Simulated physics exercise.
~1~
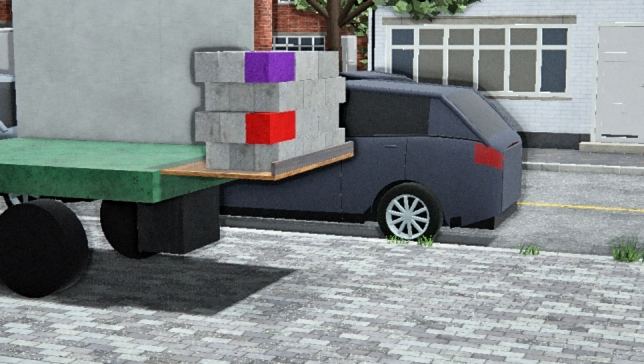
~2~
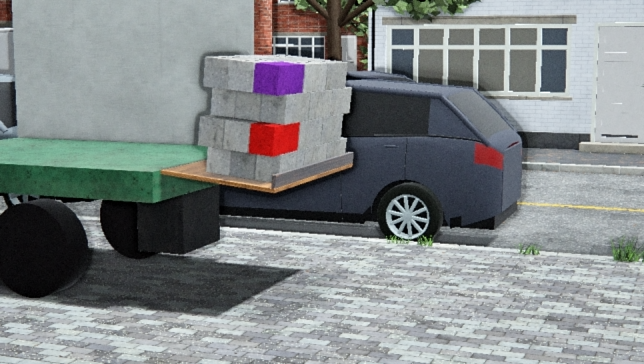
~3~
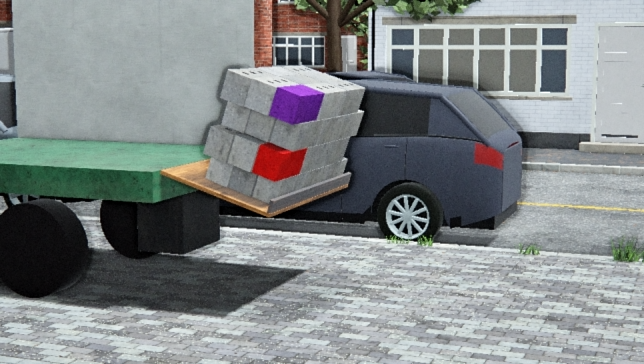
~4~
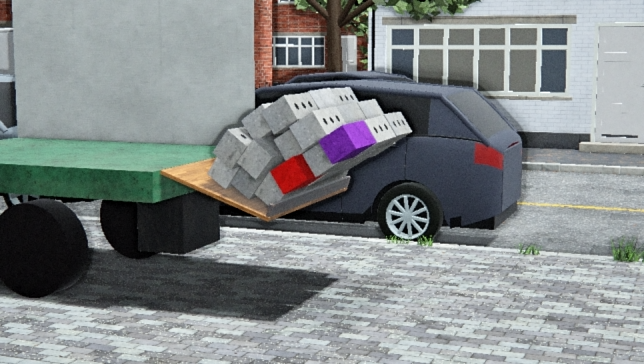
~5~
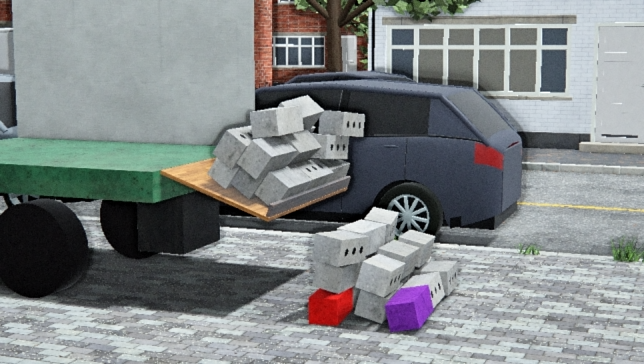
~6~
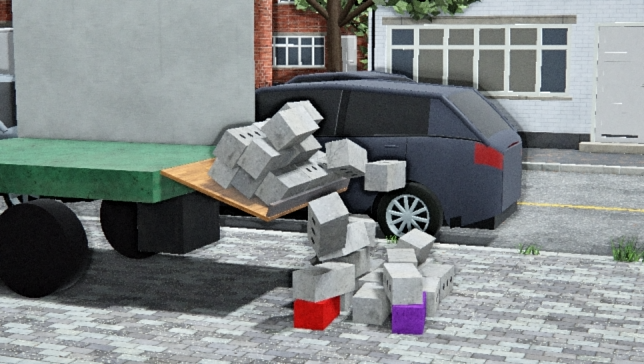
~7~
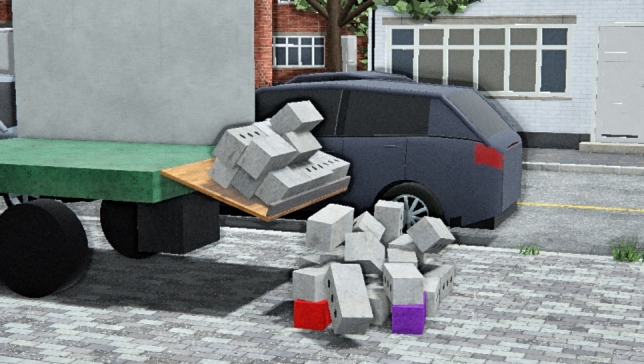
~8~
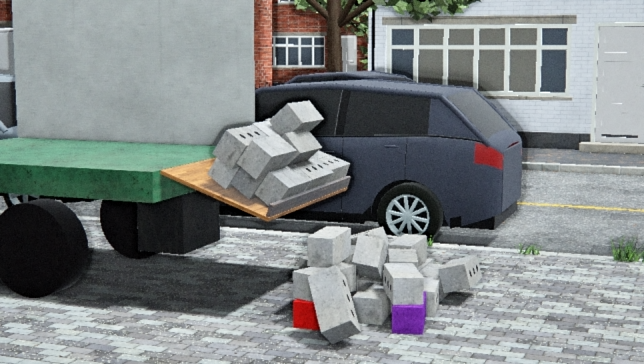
Concrete blocks tip and slide off the truck's drooping platform, some piling on the paving.
